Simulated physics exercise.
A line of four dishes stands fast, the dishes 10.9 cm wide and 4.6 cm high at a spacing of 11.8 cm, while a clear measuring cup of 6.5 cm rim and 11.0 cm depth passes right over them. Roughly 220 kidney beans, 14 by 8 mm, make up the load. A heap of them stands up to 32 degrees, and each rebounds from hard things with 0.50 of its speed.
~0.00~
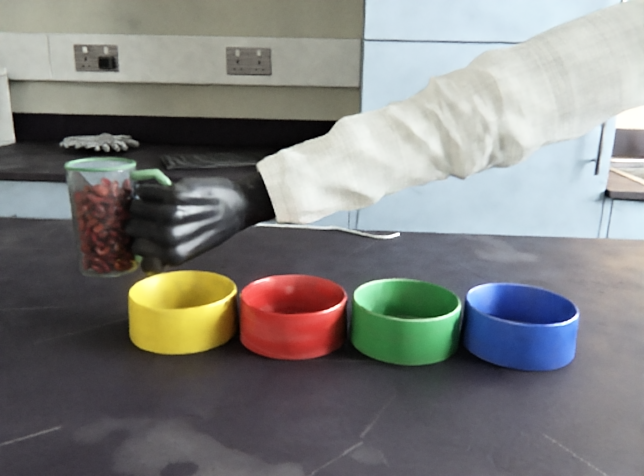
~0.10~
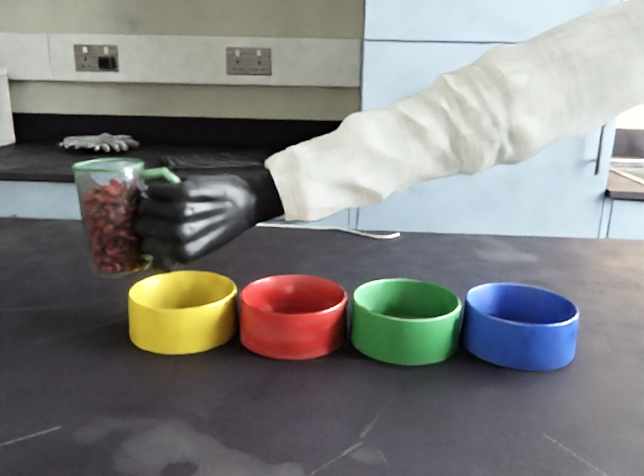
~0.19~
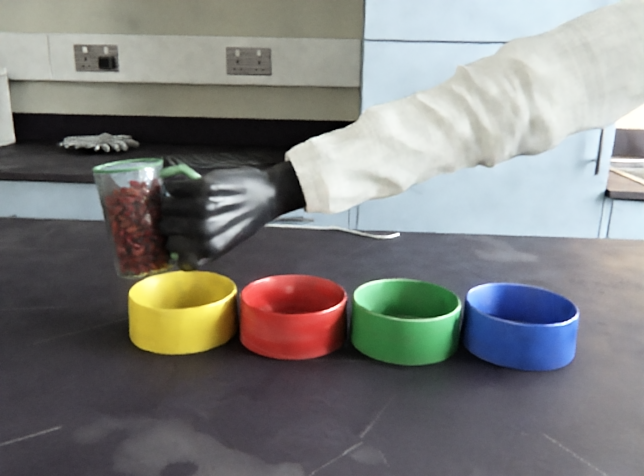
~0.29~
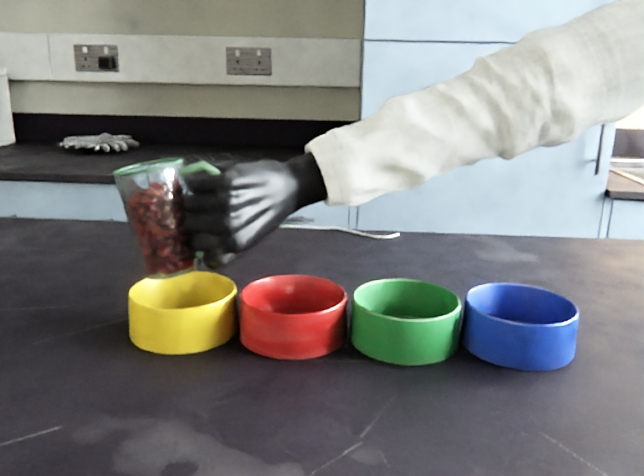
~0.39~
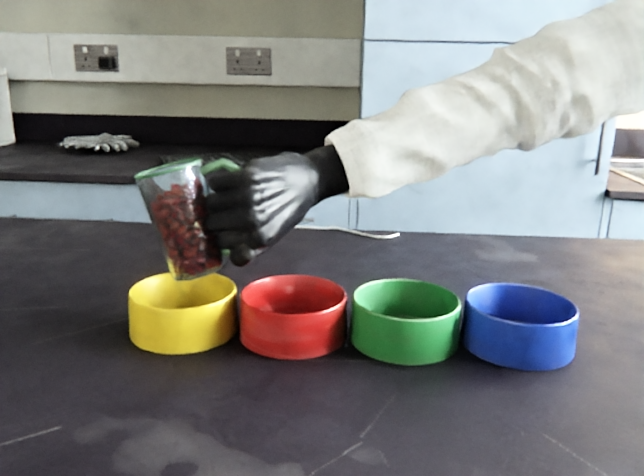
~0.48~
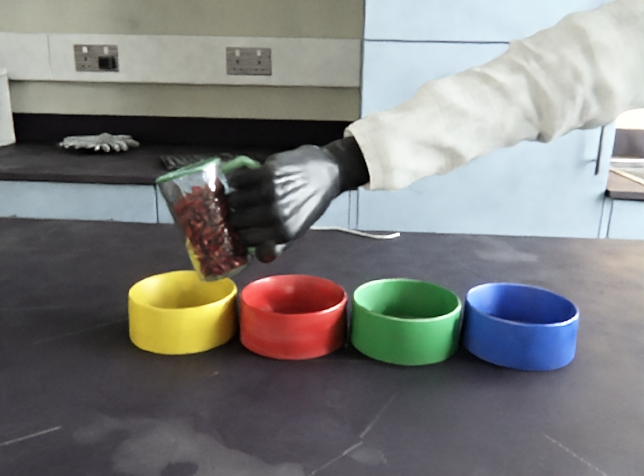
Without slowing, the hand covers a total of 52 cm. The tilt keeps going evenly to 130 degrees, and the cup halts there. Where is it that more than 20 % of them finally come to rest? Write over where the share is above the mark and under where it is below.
Red: Under; blue: Over; green: Under; yellow: Under; counter: Under.
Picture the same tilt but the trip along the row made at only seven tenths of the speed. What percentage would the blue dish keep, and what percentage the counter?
In that case: Blue 80, and counter 10.
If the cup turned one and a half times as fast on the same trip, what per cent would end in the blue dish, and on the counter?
Then the blue dish would get 80 and the counter 10.
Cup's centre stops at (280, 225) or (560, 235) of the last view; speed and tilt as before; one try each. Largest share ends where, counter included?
The biggest share goes to yellow first, then to blue.
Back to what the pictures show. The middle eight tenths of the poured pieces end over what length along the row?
Length: Approx. 6 cm.
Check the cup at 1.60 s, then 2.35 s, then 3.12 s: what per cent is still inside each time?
In order, near 100 %, 95 % and 0 %.
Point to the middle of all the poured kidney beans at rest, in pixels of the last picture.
Estimated resting centre: Around (526, 326).
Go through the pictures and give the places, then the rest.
The first frame shows cup at (105, 217), tilt 0 degrees, lip at (69, 163), moved 0.0 cm; middle of the pieces at (103, 225); yellow dish at (183, 290); red dish at (294, 294); green dish at (406, 298); blue dish at (521, 303).
The second frame shows cup at (115, 217), tilt 2 degrees, lip at (77, 165), moved 1.0 cm; middle of the pieces at (112, 225).
The third frame shows cup at (138, 218), tilt 6 degrees, lip at (97, 168), moved 3.4 cm; middle of the pieces at (136, 227).
The fourth frame shows cup at (161, 219), tilt 10 degrees, lip at (117, 172), moved 5.8 cm; middle of the pieces at (159, 228).
The fifth frame shows cup at (185, 220), tilt 15 degrees, lip at (138, 175), moved 8.3 cm; middle of the pieces at (184, 229).
The sixth frame shows cup at (208, 221), tilt 19 degrees, lip at (159, 180), moved 10.7 cm; middle of the pieces at (208, 230); yellow dish at (183, 290); red dish at (294, 294); green dish at (406, 298); blue dish at (521, 303). The cup turns about 45 degrees a second and travels 25 cm a second.
After 1.60 s, tilt 70 degrees; cup holds 100 %.
Then, at 2.35 s, tilt 105 degrees; cup holds 95 %, blue 5 %.
Then, at 3.12 s, tilt 130 degrees; cup holds 0 %, blue 100 %.
At rest (3.4 s), red 0 %, blue 100 %, green 0 %, yellow 0 %, counter 0 %.
